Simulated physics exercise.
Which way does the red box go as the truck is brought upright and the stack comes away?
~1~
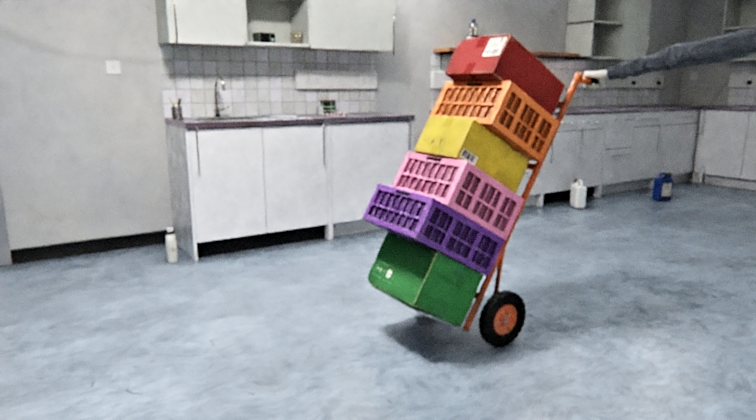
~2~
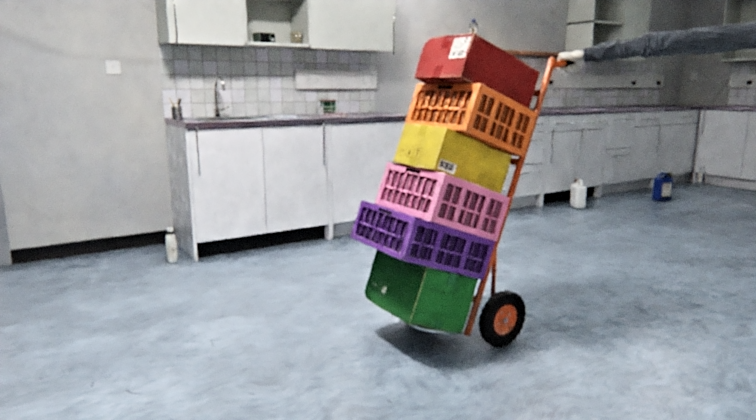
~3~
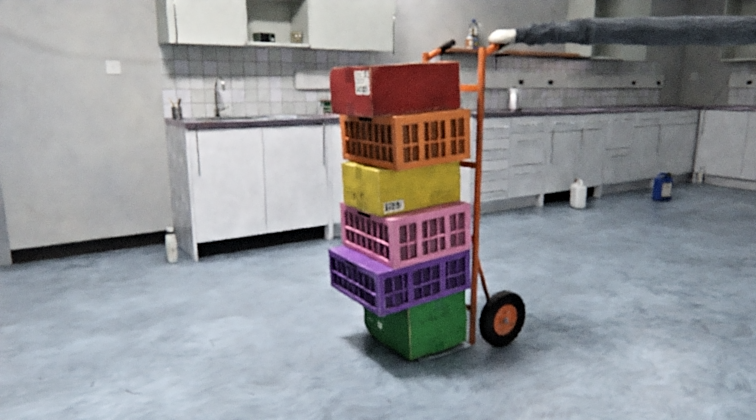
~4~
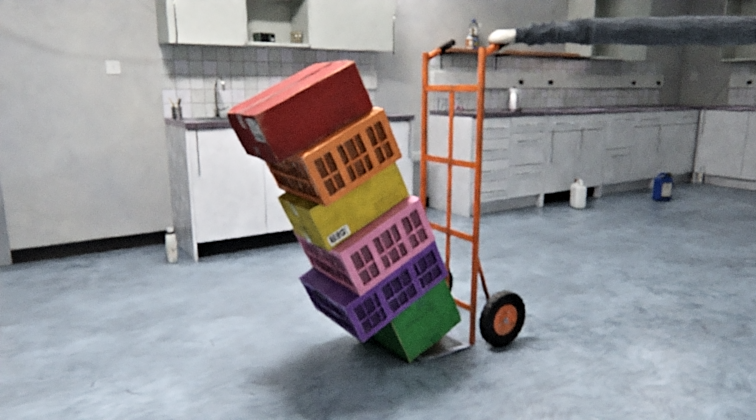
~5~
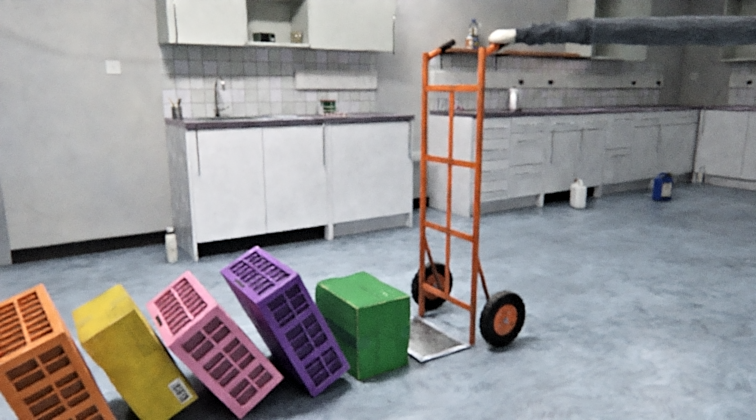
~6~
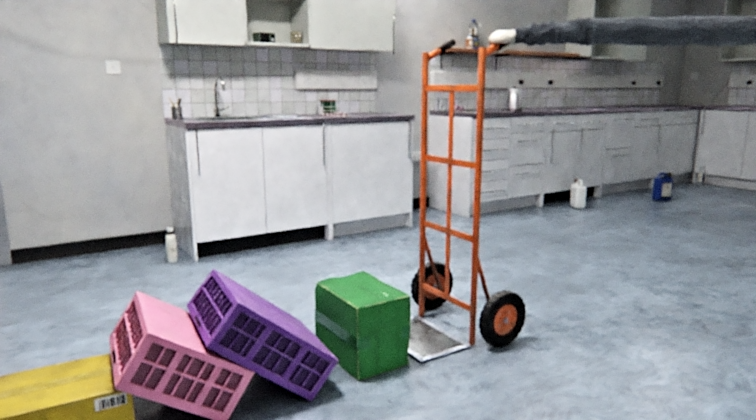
The red box moves to the left, away from the truck, as the stack tips over.
